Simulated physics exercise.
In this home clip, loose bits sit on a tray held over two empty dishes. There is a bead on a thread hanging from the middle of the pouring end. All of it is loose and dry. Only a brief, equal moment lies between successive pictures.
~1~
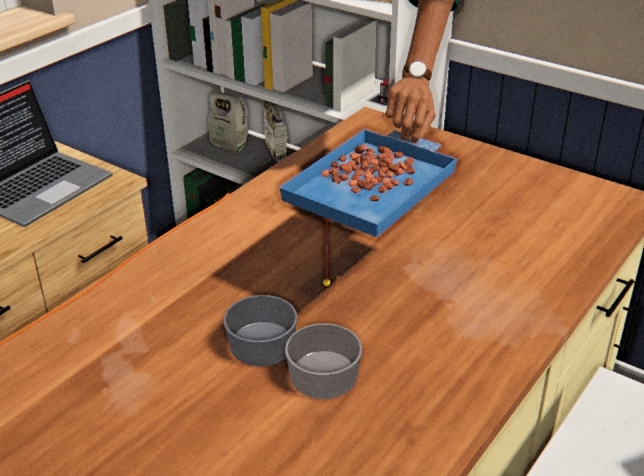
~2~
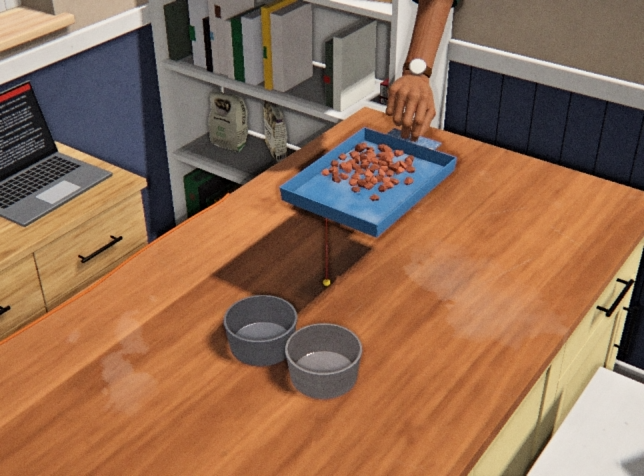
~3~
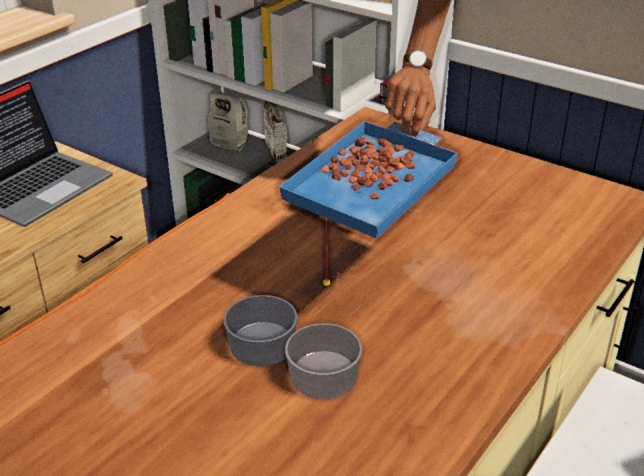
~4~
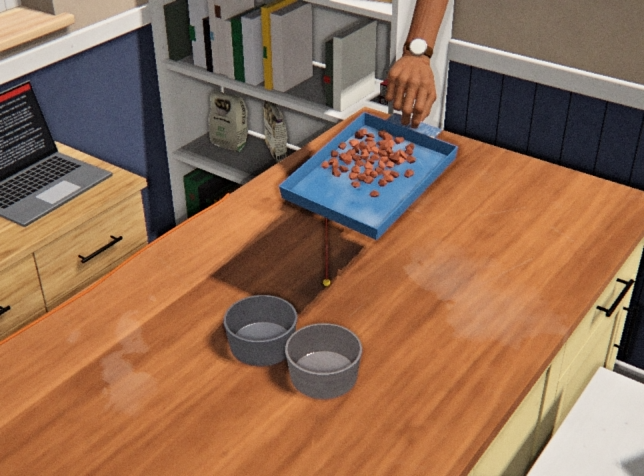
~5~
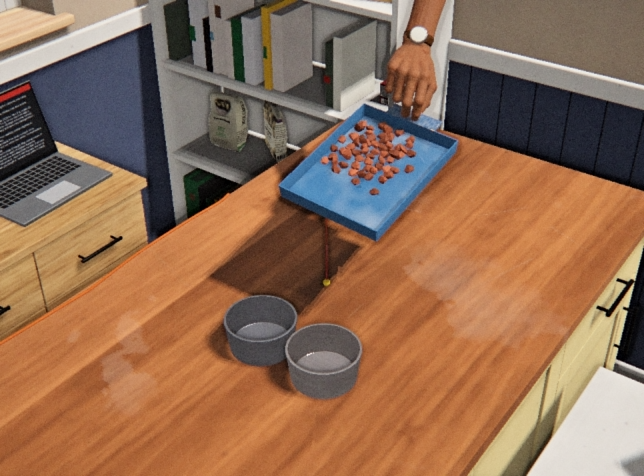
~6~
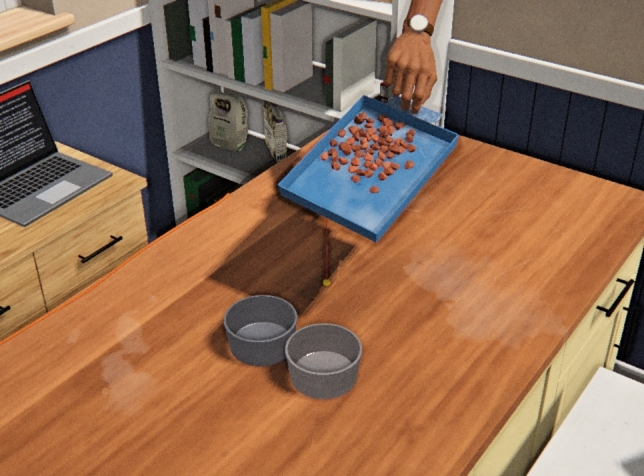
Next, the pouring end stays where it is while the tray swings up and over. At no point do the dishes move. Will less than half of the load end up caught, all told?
Yes - catch: Under fifty percent.
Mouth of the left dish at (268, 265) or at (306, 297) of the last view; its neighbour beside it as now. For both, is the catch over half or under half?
At the first place under half, at the second more than half.
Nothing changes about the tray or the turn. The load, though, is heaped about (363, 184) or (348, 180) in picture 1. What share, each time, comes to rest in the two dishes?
It would be roughly 10 per cent for the first and roughly 0 per cent for the second.
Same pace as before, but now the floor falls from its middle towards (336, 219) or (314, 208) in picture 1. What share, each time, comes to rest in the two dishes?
First case about 20 percent; second case about 10 percent.
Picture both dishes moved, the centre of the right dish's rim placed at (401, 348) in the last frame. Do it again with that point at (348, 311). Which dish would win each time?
Well, the first go goes to the leftmost dish, and the second to the rightmost dish.
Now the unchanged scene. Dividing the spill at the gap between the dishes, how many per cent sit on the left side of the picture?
That would be roughly 0 per cent.
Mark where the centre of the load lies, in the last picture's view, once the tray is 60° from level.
Centre estimate: (360, 219).
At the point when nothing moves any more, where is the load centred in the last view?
Somewhere around (356, 348) in the last picture.
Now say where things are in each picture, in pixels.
Corners of the pouring end (282, 187) and (377, 223), level; middle of the load (375, 169), bits of crushed brick; left dish (238, 348); right dish (302, 380); bead on its thread (327, 282), in the first frame.
Corners of the pouring end (282, 187) and (377, 224), level; middle of the load (375, 167), in the second frame.
Corners of the pouring end (281, 186) and (377, 225), tipped barely, lowest at the right corner; middle of the load (375, 163), in the third frame.
Corners of the pouring end (281, 186) and (377, 228), tipped a little, lowest at the right corner; middle of the load (375, 158), in the fourth frame.
Corners of the pouring end (281, 185) and (376, 230), tipped a little, lowest at the right corner; middle of the load (375, 152), in the fifth frame.
Corners of the pouring end (280, 185) and (376, 232), tipped clearly, lowest at the right corner; middle of the load (375, 147); left dish (238, 348); right dish (302, 380), in the sixth frame.
Just after the last frame, tray tipped steeply; every one on the tray.
A moment on, tray tipped right over; roughly half on the tray; about a tenth in the right dish; roughly half outside both.
Further on, tray tipped past a quarter turn; about a tenth in the right dish; the larger part outside both; just a few in the air.
When it is over, tray tipped past a quarter turn; about a tenth in the right dish; not one in the left dish; almost all outside both.
